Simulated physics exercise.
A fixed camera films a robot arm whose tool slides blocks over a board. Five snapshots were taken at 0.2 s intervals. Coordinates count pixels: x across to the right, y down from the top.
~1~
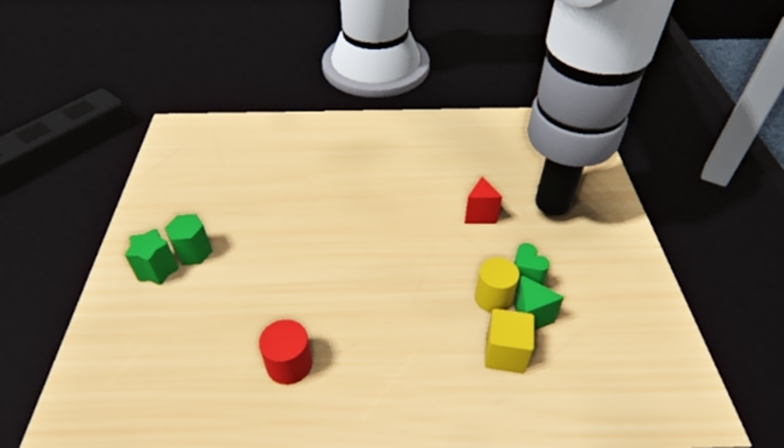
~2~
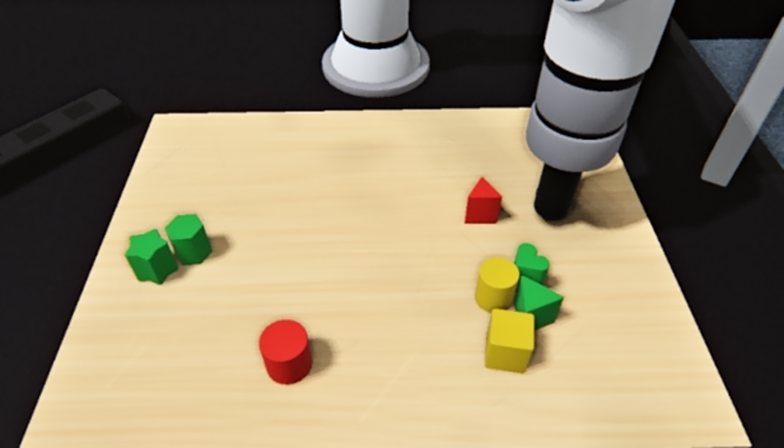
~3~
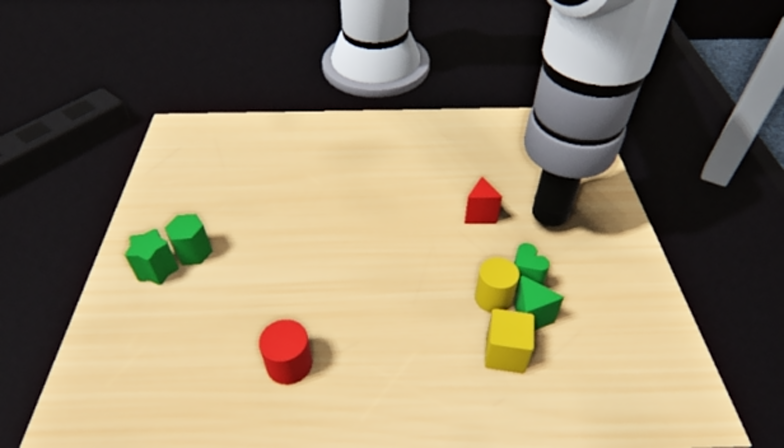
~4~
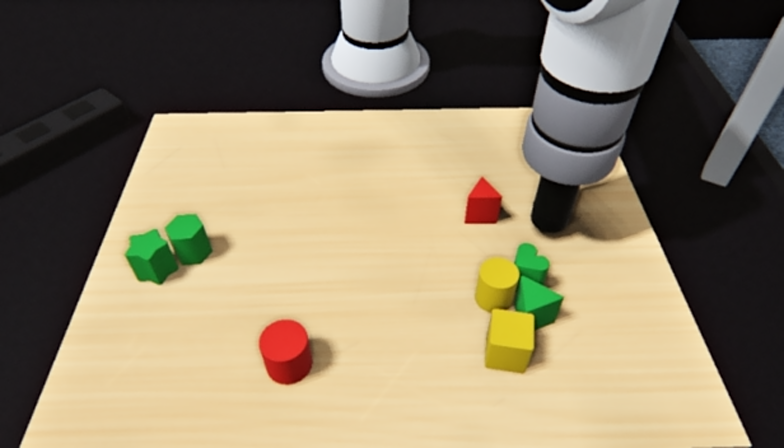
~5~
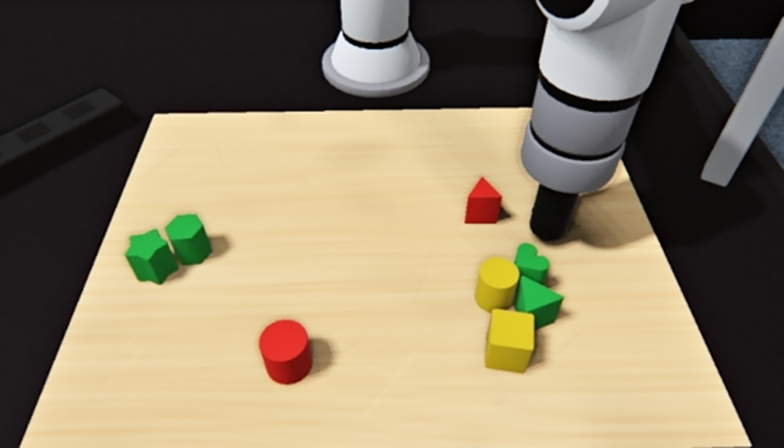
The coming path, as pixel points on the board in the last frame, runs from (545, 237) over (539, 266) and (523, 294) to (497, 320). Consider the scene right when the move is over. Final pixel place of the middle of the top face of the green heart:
Somewhere near (487, 320).
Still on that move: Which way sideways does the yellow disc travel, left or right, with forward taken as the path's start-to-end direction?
Slides right.
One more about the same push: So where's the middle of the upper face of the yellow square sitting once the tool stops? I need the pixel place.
The top centre is at (509, 350).
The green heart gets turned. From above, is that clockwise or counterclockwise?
It ends up turned anticlockwise.
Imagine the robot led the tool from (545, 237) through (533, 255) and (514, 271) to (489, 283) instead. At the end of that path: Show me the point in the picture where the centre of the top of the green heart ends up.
When the path ends, it will be at (521, 279).
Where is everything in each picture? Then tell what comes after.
In the first picture, tool tip (553, 204); block tops, yellow disc (499, 272); yellow square (513, 328); green heart (531, 257); green triangular piece (538, 294).
In the second picture, tool (551, 209); blocks unchanged.
In the third picture, tool (550, 214); blocks unchanged.
In the fourth picture, tool (549, 221); blocks unchanged.
In the fifth picture, tool (547, 228); yellow disc (499, 272); yellow square (513, 328); green heart (531, 257); green triangular piece (538, 294).
What follows on the original path. One third of the way, tool (541, 257); green heart (530, 262).
Two thirds of the way, tool (524, 287); yellow disc (476, 286); yellow square (514, 332), turned 15° clockwise; green heart (515, 292), turned 25° anticlockwise; green triangular piece (541, 312), turned 60° anticlockwise.
At the end, tool (499, 312); yellow disc (458, 292); yellow square (509, 350), turned 25° anticlockwise; green heart (487, 320), turned 25° anticlockwise; green triangular piece (543, 316), turned 70° anticlockwise.
